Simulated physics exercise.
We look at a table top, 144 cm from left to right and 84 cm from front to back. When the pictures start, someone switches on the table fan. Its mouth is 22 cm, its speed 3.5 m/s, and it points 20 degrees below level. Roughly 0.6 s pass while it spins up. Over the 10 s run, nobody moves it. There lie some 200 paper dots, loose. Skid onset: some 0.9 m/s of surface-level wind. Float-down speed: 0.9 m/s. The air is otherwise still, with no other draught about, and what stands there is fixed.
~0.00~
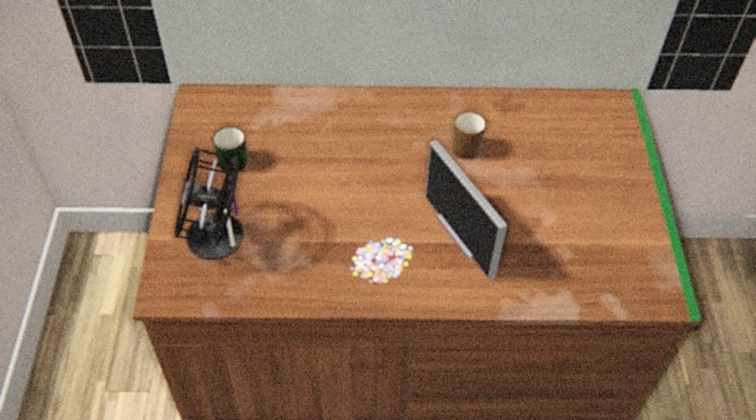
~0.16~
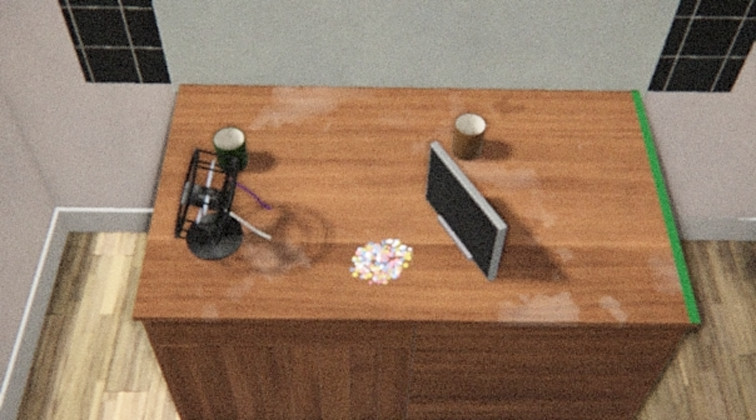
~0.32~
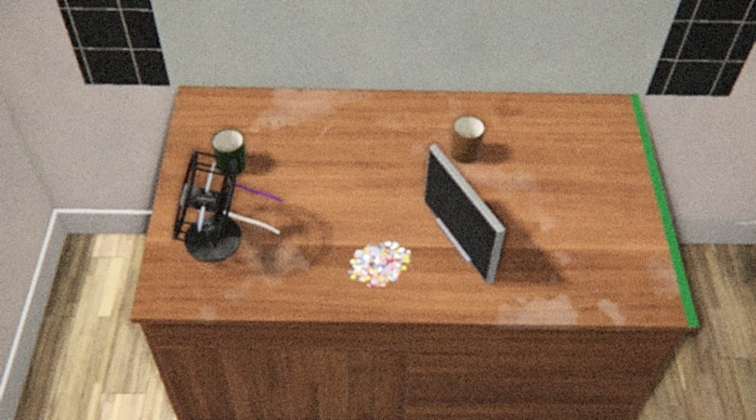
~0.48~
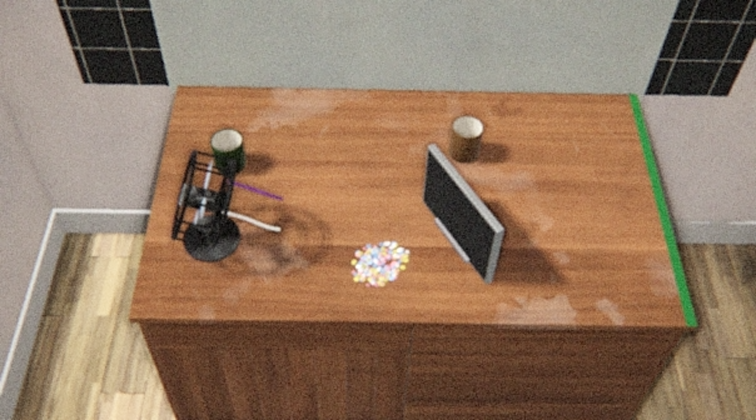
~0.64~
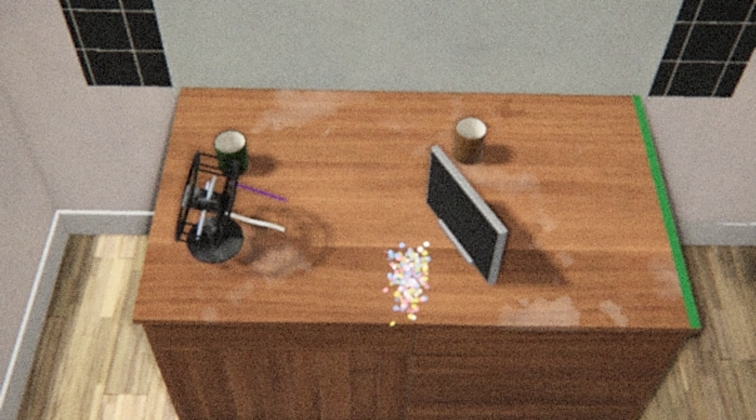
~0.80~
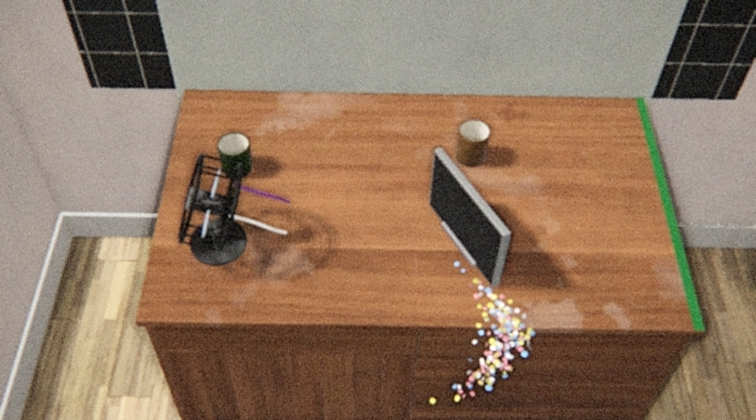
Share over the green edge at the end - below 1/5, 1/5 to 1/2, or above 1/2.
That share stays beneath one fifth.
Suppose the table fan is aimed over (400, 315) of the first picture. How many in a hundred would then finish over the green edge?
Result: Approx. 0 percent.
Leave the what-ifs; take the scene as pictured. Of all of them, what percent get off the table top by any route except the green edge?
That lands at some 100 %.
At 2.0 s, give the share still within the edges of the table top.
I'd say some 0 % at that moment.
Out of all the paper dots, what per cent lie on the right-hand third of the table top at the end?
I'd estimate around 0 per cent.
After 2.0 s the count stands so, 0 % are over the green edge.
After 3.2 s the count stands so, 0 % are over the green edge.
After 5.5 s the count stands so, 0 % are over the green edge.
After 10.0 s, at the end, 0 % are over the green edge.
